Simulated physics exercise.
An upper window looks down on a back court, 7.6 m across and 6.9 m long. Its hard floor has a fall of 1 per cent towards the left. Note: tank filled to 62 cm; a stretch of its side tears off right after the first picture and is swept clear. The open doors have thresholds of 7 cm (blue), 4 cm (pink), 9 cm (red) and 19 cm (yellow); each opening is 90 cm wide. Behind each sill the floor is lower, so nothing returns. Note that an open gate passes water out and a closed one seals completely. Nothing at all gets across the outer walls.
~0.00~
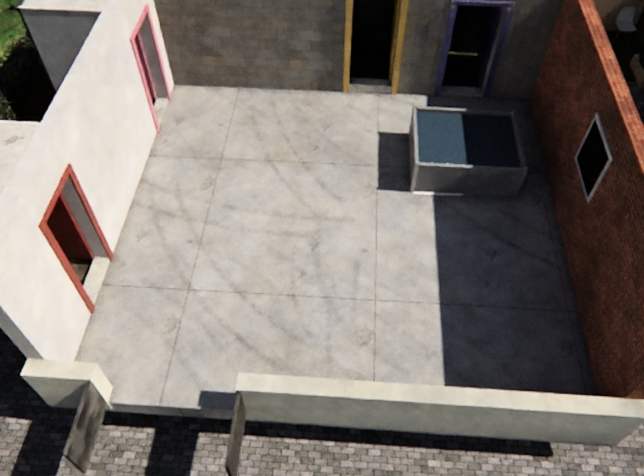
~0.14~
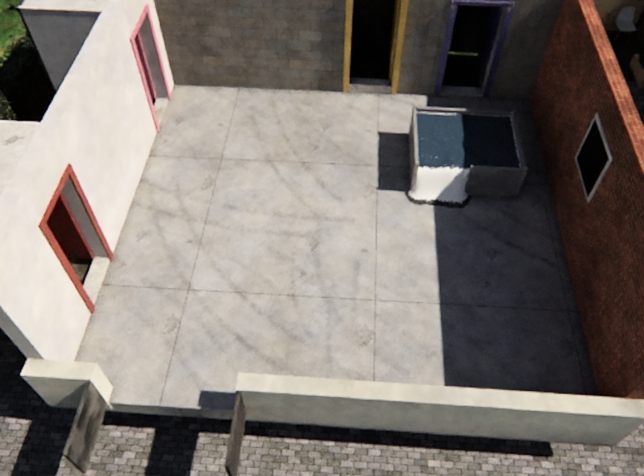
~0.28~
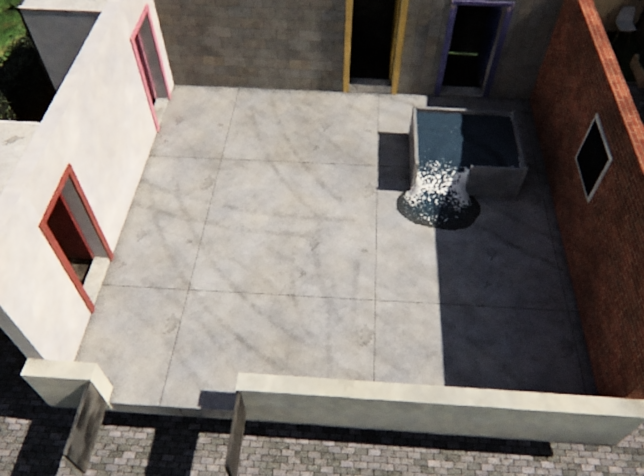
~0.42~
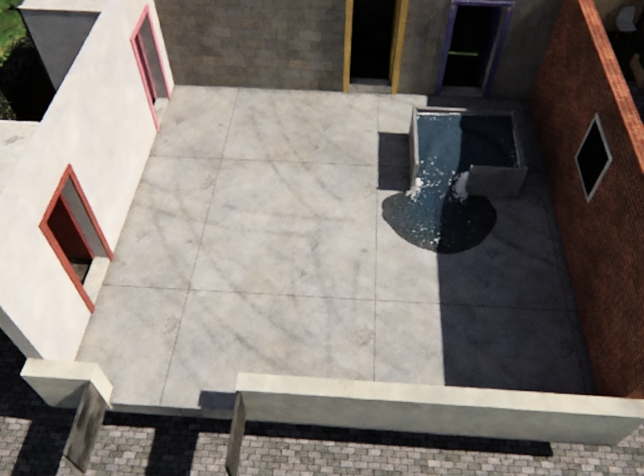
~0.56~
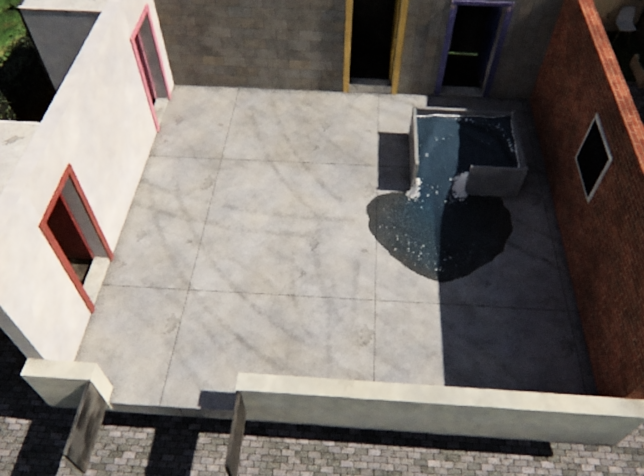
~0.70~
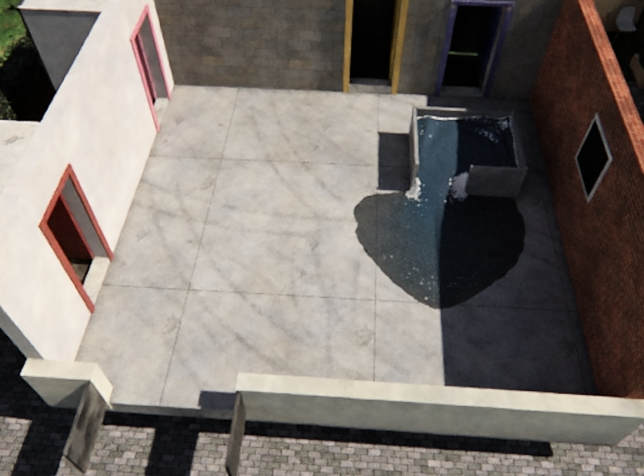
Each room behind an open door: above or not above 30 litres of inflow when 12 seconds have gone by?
Blue door: Not above, pink door: Not above, red door: Not above, yellow door: Not above.
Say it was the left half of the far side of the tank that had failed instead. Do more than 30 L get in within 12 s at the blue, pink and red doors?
So blue tops it, pink tops it, red stays lower.
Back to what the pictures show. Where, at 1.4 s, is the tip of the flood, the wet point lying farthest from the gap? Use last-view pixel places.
That would be close to (392, 404).
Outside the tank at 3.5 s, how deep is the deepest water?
Some 16 cm deep.
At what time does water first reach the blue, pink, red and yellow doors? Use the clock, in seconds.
Blue 10.5 s, pink 8.0 s, red 4.5 s, yellow not within the 12 s.
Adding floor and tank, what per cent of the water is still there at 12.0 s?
I'd put it at some 86 percent still there.
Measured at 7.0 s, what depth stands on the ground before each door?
Centimetres: Blue 0 / pink 0 / red 9 / yellow 0.
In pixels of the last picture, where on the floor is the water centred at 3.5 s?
I'd say somewhere around (425, 268).
After 1.4 s water covers 25 % of the floor and is deepest (31 cm) near (431, 197); blue door not reached, pink door not reached, red door not reached, yellow door not reached.
After 2.2 s water covers 35 % of the floor and is deepest (22 cm) near (431, 197); blue door not reached, pink door not reached, red door not reached, yellow door not reached.
After 3.5 s water covers 40 % of the floor and is deepest (16 cm) near (431, 197); blue door not reached, pink door not reached, red door not reached, yellow door not reached.
After 7.0 s water covers 55 % of the floor and is deepest (10 cm) near (67, 383); blue door not reached, pink door not reached, red door 9 cm at the sill, 0 L in, yellow door not reached.
After 12.0 s water covers 75 % of the floor and is deepest (10 cm) near (172, 92); blue door 2 cm at the sill, 0 L in, pink door 4 cm at the sill, 0 L in, red door 7 cm at the sill, 0 L in, yellow door not reached.
